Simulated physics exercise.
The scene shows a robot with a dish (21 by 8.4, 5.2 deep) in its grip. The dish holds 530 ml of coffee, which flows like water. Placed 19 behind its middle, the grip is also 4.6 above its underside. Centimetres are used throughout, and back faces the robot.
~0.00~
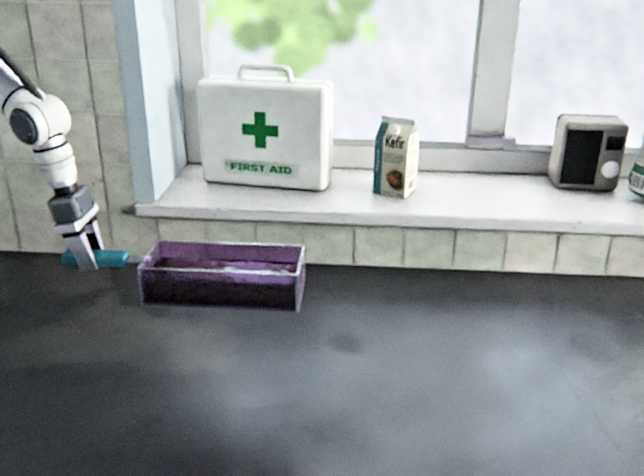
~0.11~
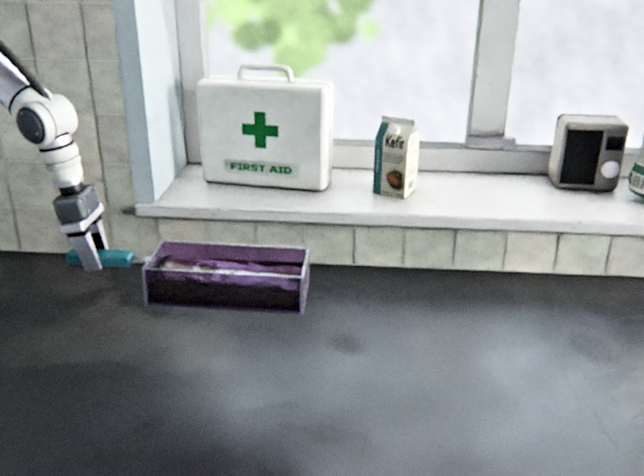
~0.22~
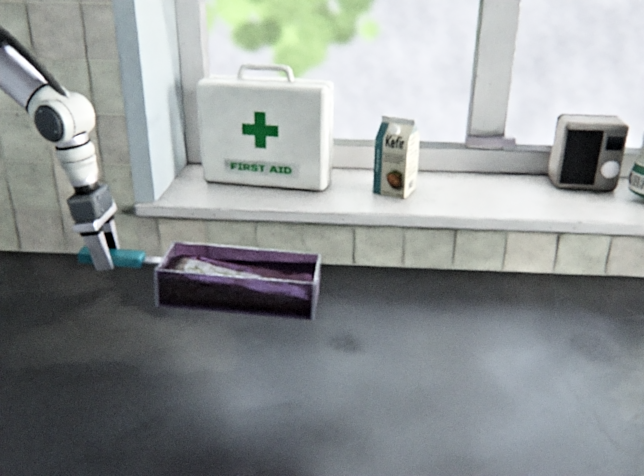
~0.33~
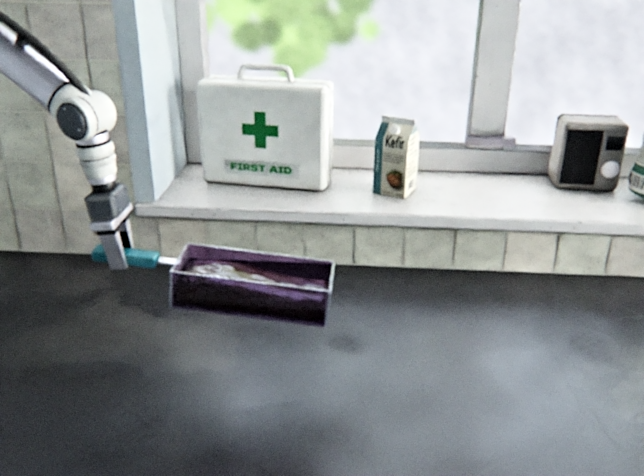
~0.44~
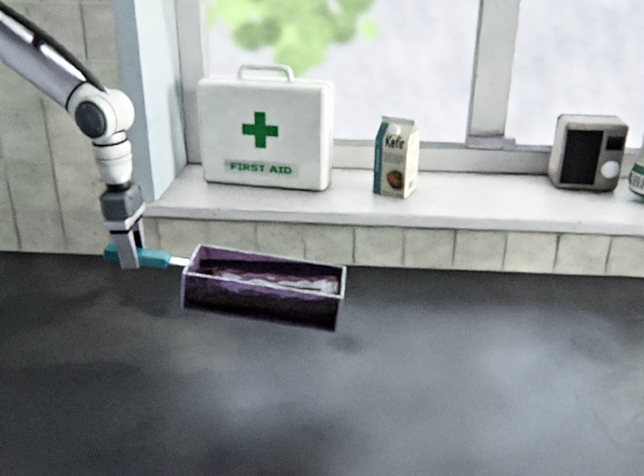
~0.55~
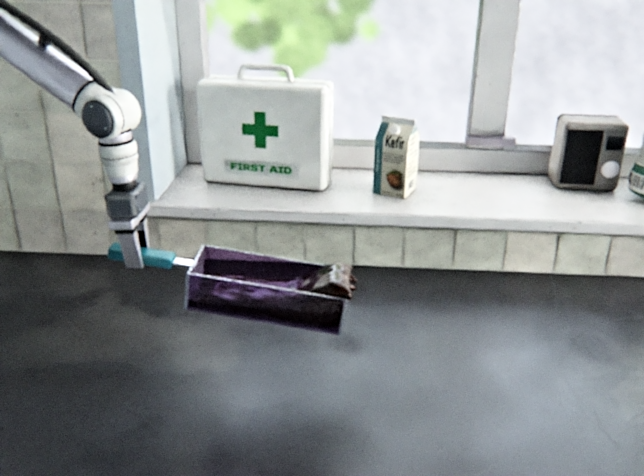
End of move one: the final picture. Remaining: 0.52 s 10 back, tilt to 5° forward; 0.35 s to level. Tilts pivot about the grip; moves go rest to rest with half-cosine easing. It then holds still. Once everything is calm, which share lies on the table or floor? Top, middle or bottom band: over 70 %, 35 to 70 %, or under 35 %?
Bottom band.
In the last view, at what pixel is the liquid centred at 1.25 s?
In the last picture, close to (184, 278).
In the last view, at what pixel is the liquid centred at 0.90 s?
The centre is around (249, 292) in the last picture.
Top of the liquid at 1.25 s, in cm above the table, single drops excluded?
Roughly 20 cm above the table.
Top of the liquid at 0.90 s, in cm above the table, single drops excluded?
18 cm.
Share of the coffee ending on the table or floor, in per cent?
20 per cent or so.
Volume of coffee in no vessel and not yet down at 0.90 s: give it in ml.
Around 25 ml at that time.
By 0.90 s, tilted 6° forward, liquid up to 22 above the table; 430 ml in the dish, 70 ml on the table or floor, 25 ml in the air or running down outside.
By 1.25 s, tilted 2° forward, liquid up to 20 above the table; 430 ml in the dish, 100 ml on the table or floor.
By 1.62 s, level, liquid up to 20 above the table; 425 ml in the dish, 100 ml on the table or floor.
By 2.42 s, level, liquid up to 20 above the table; 425 ml in the dish, 100 ml on the table or floor.
Final state, 425 ml in the dish, 100 ml on the table or floor. That is 19 % on the table or floor.
